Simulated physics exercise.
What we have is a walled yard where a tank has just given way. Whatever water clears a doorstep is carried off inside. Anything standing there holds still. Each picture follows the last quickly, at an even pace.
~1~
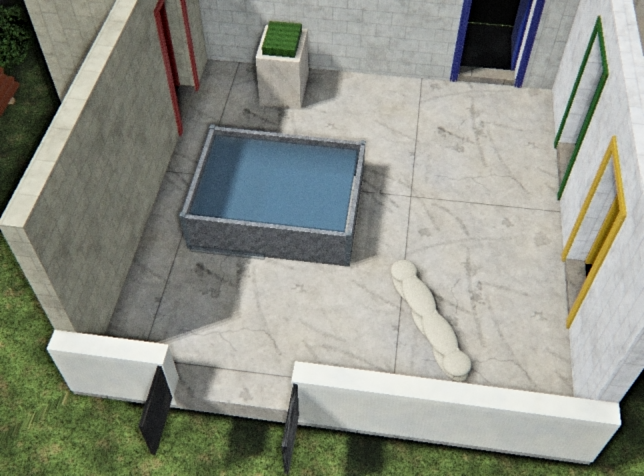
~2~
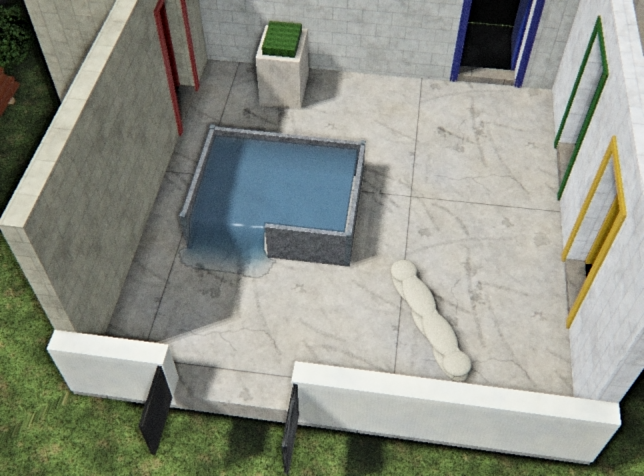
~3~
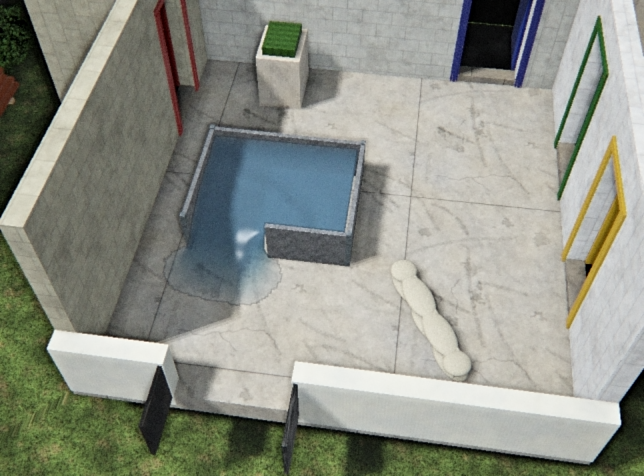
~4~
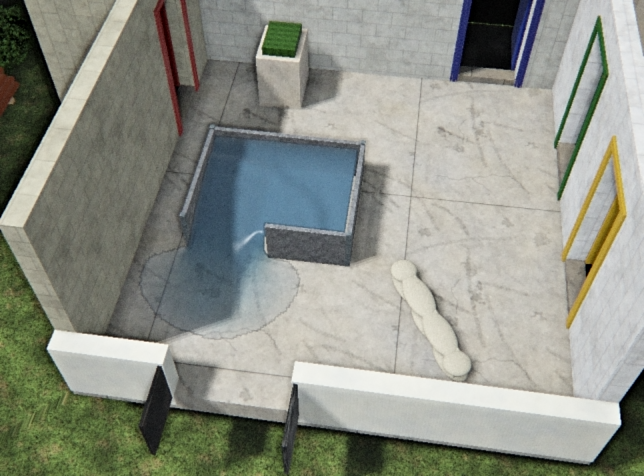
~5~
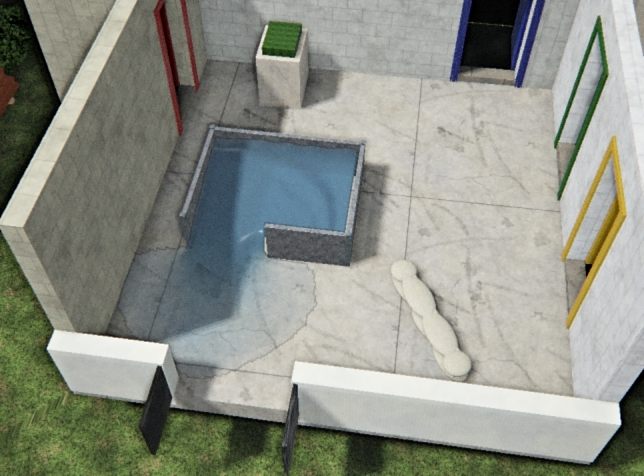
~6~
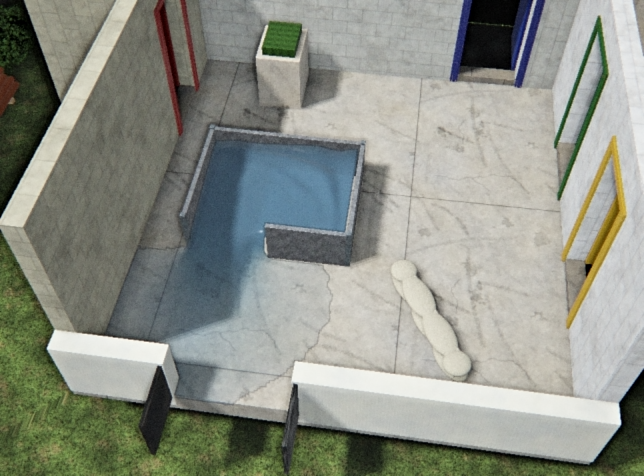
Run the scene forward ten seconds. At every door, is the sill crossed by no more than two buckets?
As I see it, the red door does not go over two buckets; the green door does not go over two buckets; the yellow door does not go over two buckets; the blue door does not go over two buckets.
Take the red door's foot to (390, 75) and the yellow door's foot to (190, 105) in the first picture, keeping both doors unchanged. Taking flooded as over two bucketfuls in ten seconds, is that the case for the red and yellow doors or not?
After that, the red door stays within the limit and the yellow door stays within the limit.
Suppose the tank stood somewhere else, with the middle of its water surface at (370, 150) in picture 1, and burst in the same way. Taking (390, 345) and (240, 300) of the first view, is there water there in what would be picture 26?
In that order: Submerged and submerged.
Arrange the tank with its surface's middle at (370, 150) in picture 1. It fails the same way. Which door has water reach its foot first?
It's the yellow-painted one that comes first.
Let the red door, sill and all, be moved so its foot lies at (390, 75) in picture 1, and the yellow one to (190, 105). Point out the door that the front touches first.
That would be the yellow door.
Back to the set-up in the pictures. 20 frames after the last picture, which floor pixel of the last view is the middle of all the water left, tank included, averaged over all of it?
My reading is close to (242, 259).
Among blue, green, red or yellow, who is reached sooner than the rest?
Result: The red door is first.
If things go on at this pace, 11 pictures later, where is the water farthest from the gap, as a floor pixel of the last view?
(430, 409).
A moment on, water covers 15 % of the floor; the red door not reached, the green door not reached, the yellow door not reached, the blue door not reached.
Next, water covers 20 % of the floor; the red door not reached, the green door not reached, the yellow door not reached, the blue door not reached.
Then, water covers 25 % of the floor; the red door not reached, the green door not reached, the yellow door not reached, the blue door not reached.
Later, water covers 45 % of the floor; the red door wet at the sill, nothing in, the green door not reached, the yellow door wet at the sill, nothing in, the blue door not reached.
In the end, water covers 60 % of the floor; the red door wet at the sill, nothing in, the green door not reached, the yellow door wet at the sill, nothing in, the blue door not reached.
